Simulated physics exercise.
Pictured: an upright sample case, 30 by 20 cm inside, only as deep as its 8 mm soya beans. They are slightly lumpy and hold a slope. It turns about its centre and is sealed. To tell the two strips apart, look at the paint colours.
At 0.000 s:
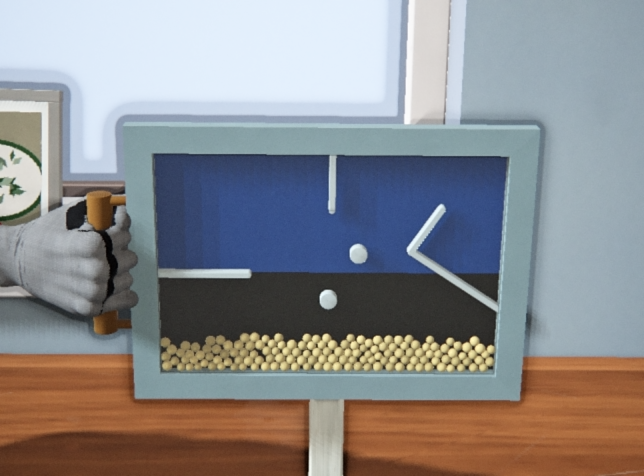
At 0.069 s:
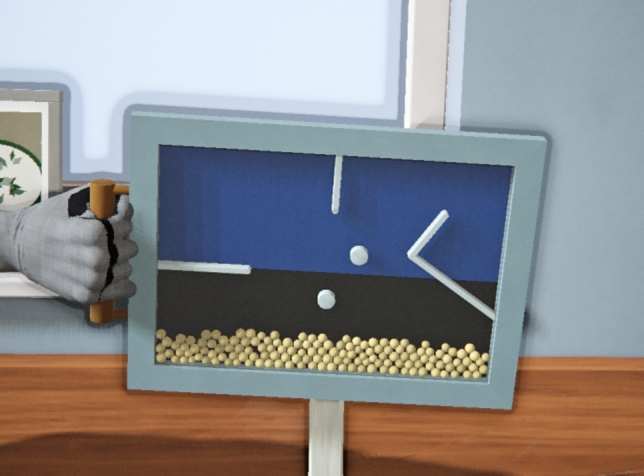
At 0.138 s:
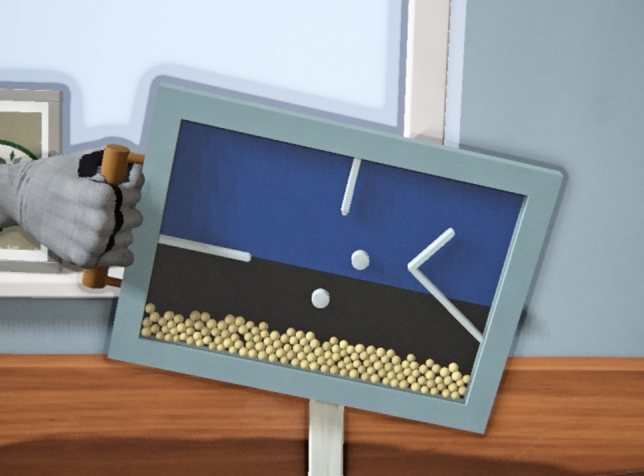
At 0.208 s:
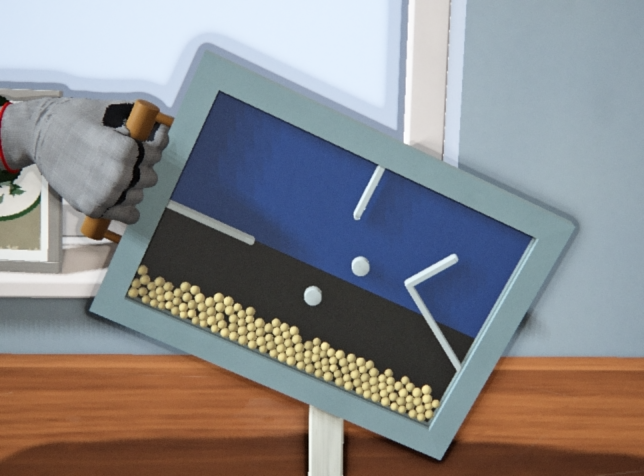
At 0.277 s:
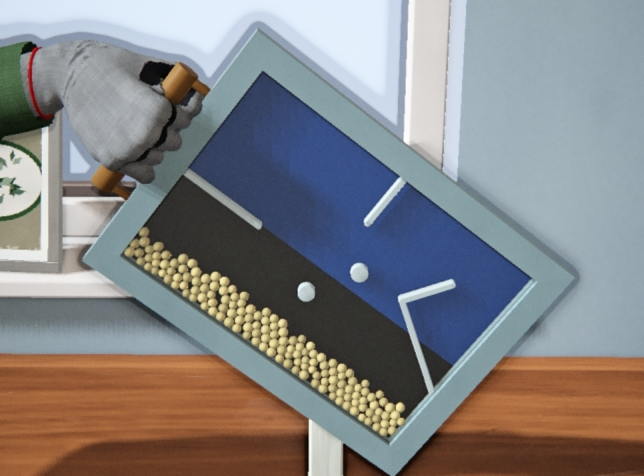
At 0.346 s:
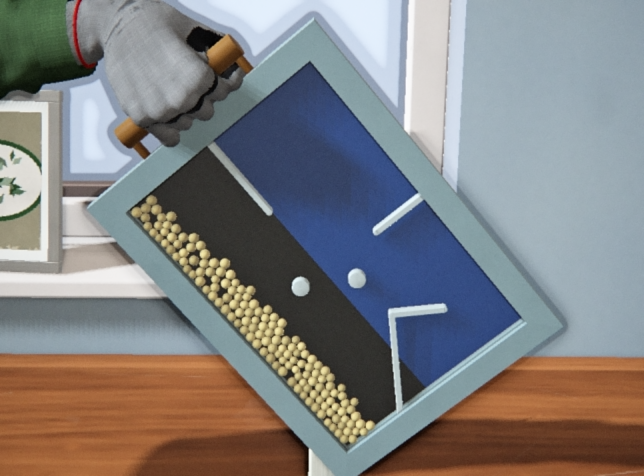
To begin with, a framed case with a blue strip above a black one sits level, pale beans lying along its bottom, while a gloved hand grips its left handle. The hand lifts that side, steadily turning the case clockwise until it is steeply tilted, the beans staying sloped along the black side.
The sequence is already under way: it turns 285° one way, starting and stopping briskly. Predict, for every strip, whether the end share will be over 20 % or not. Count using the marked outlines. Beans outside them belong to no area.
Blue strip: Over; black strip: Over.
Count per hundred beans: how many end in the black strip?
Around 30 in a hundred.
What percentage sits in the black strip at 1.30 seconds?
Share: Near 20 %.
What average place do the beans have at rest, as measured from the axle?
Left: About 4 cm; below: About 11 cm.
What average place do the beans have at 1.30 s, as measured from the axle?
The middle sits around 3 cm left and 2 cm below.
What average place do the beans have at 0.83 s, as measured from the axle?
Position estimate: Left 9 cm, below 2 cm.
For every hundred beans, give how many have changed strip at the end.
I'd say something like 70 percent.
By 0.83 s, it stands 138° clockwise; the beans' middle is 9 cm left of and 2 cm below the centre; blue 5 %, black 95 %.
By 1.30 s, it has come round 223° clockwise; the beans' middle is 3 cm left of and 2 cm below the centre; blue 80 %, black 20 %.
By 1.72 s, it has come round 285° clockwise; the beans' middle is 6 cm left of and 7 cm below the centre; blue 85 %, black 15 %.
At rest by 3.2 s, it has come round 285° clockwise; blue 70 %, black 30 %.
